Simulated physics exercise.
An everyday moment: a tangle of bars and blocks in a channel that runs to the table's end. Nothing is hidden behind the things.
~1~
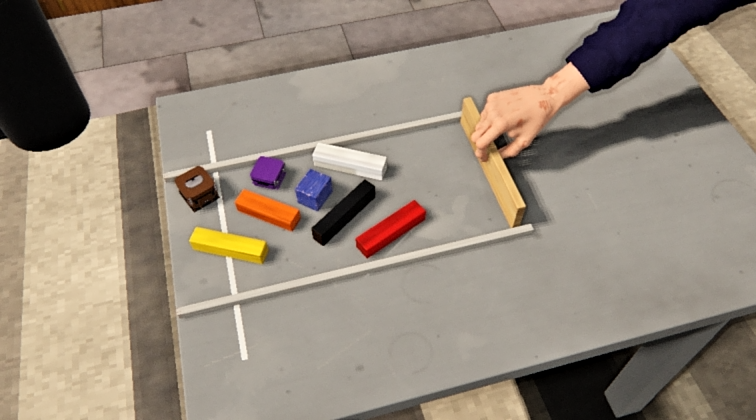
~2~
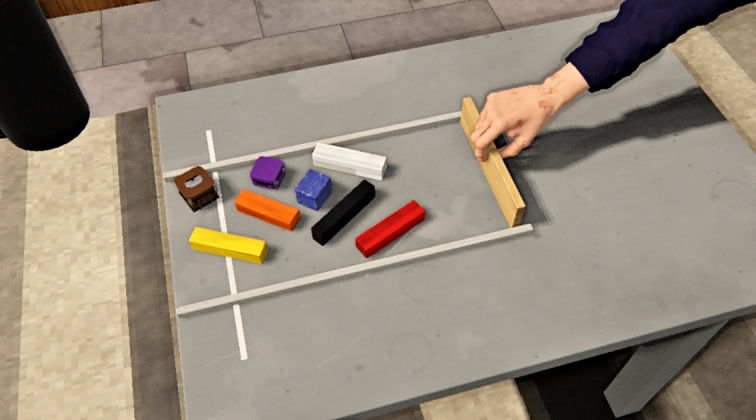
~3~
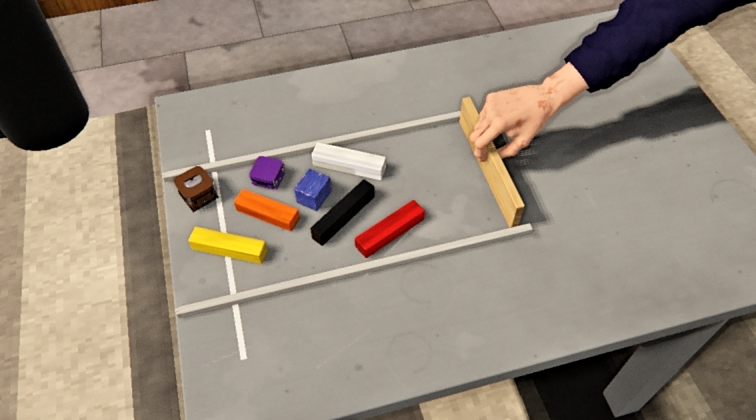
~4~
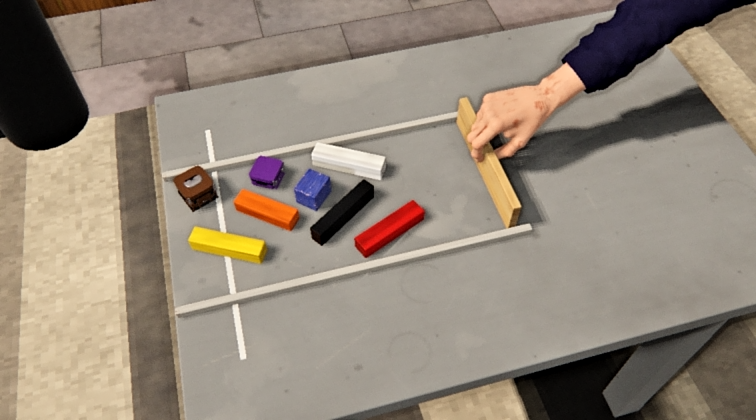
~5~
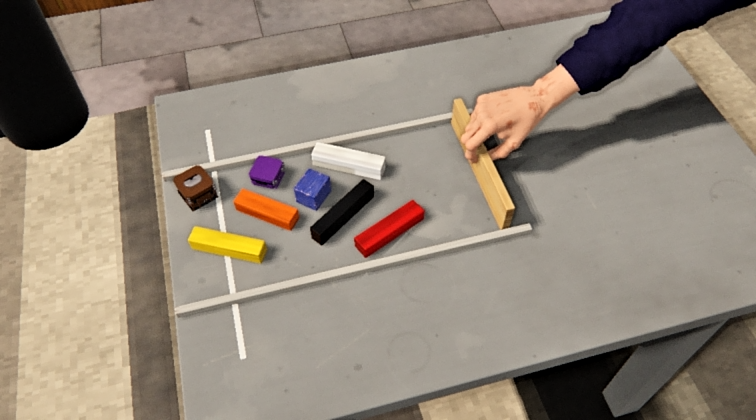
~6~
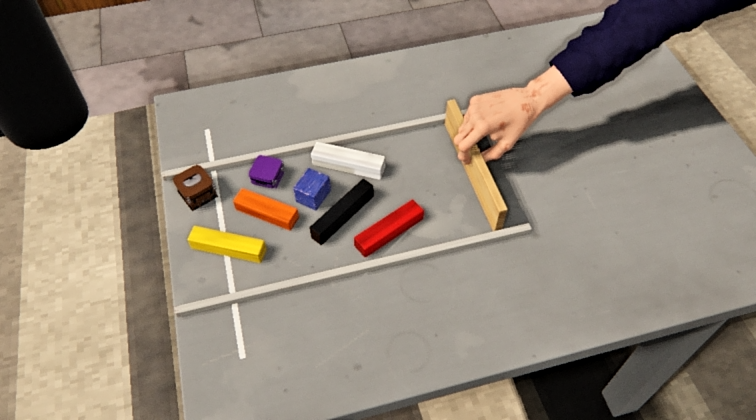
A hand in a dark blue sleeve grips an upright wooden board at the right end of a channel on a grey table, seen from above at an angle. Between two pale rails lie white, red, black, orange and yellow bars and blue and purple blocks, with a brown block leftmost, near a white tape line. The hand slides the board slightly left, while the pieces and camera stay practically still.
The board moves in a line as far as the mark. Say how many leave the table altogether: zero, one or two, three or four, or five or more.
The number that fall off is three or four.
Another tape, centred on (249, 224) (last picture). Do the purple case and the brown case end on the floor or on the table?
The purple case stays on, the brown case comes down.
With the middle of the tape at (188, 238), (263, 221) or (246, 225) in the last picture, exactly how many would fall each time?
Try by try, 8, 0 and 2.
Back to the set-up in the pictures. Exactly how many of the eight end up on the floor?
The count is 3.
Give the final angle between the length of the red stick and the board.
Roughly 55° out of line.
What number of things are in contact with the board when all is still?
The number is 3.
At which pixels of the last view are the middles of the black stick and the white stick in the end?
About (189, 251), and the other about (180, 193).
Soon after, none off yet; brown case at rest near (195, 187); yellow stick at rest near (227, 244); orange stick at rest near (266, 209).
After that, none off yet; brown case at rest near (195, 187); yellow stick displaced a little near (209, 243); orange stick displaced a little near (239, 215).
In the end, the number that fall off is three or four; gone, orange stick, yellow stick and brown case.
